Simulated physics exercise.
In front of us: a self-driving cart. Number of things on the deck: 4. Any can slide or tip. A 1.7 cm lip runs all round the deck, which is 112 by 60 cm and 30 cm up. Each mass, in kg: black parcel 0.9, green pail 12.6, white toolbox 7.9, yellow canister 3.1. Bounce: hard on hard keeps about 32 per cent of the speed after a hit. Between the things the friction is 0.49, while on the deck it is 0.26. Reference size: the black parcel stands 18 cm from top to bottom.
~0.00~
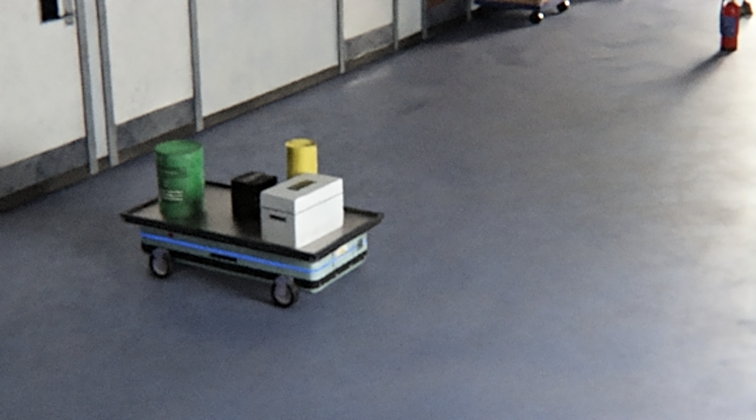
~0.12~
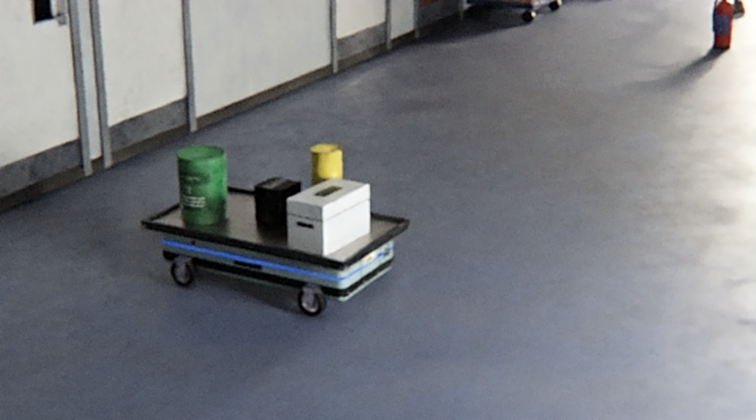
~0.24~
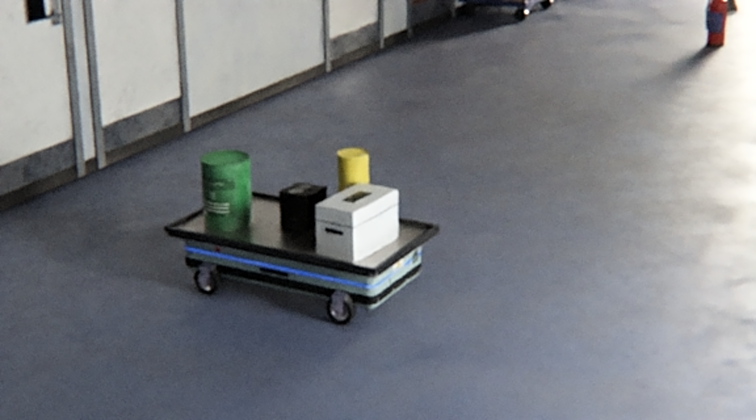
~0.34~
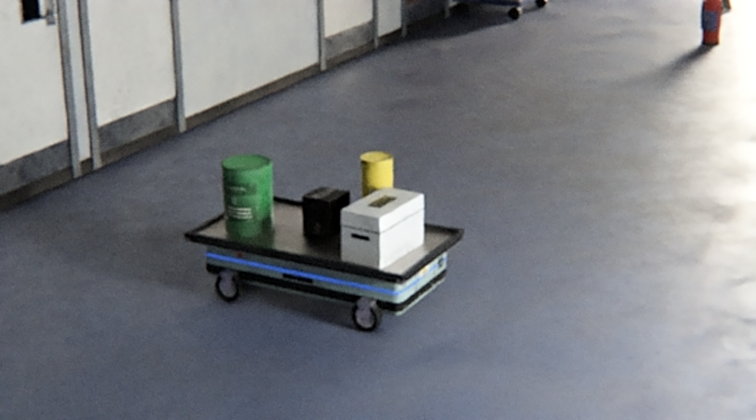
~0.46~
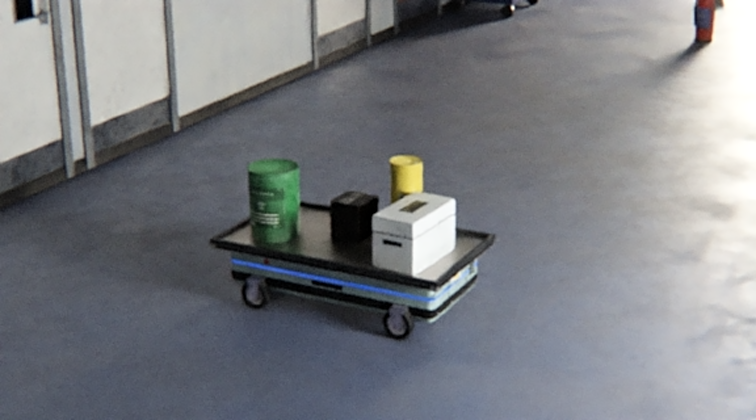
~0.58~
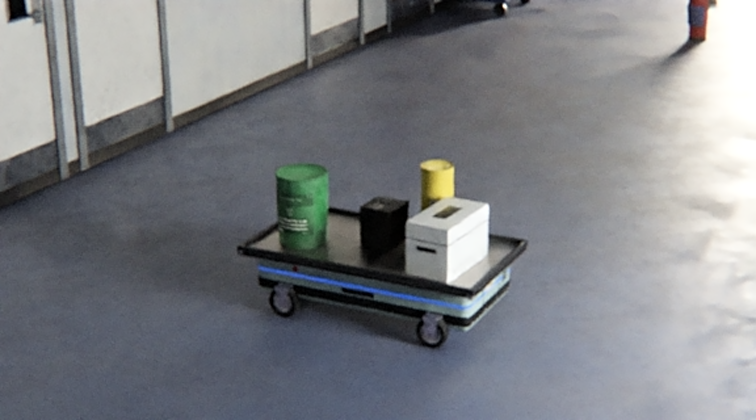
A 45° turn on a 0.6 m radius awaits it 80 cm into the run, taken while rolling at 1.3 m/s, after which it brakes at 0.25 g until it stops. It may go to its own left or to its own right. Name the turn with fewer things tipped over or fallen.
The safer choice is a counterclockwise bend.
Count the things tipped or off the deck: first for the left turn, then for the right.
A left turn gives 0, a right turn gives 1.
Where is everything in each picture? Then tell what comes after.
In the first frame, cart has run 0 cm; black parcel (254, 195); green pail (181, 179).
In the second frame, cart has run 16 cm; white toolbox (329, 216).
In the third frame, cart has run 31 cm; white toolbox (357, 222).
In the fourth frame, cart has run 44 cm; white toolbox (383, 227).
In the fifth frame, cart has run 60 cm; white toolbox (414, 232).
In the sixth frame, cart has run 75 cm; black parcel (384, 222); green pail (303, 206).
Turning left. At 0.88 s, cart has run 114 cm, turned 19°; black parcel slid 6 cm near (467, 229); yellow canister slid 6 cm; white toolbox slid 4 cm.
After 1.18 s, cart has run 153 cm, turned 45°; black parcel slid 15 cm near (551, 219); green pail slid 4 cm near (486, 215); yellow canister slid 5 cm.
At rest (2.2 s), not toppled but over 10 cm from the start, black parcel and white toolbox; the other 2 in place, give or take 10 cm. Seen from the same camera at the end, black parcel near (625, 209), green pail near (563, 205).
Turning right instead, yellow canister tipped over or off the deck, 1 of 4 in all.
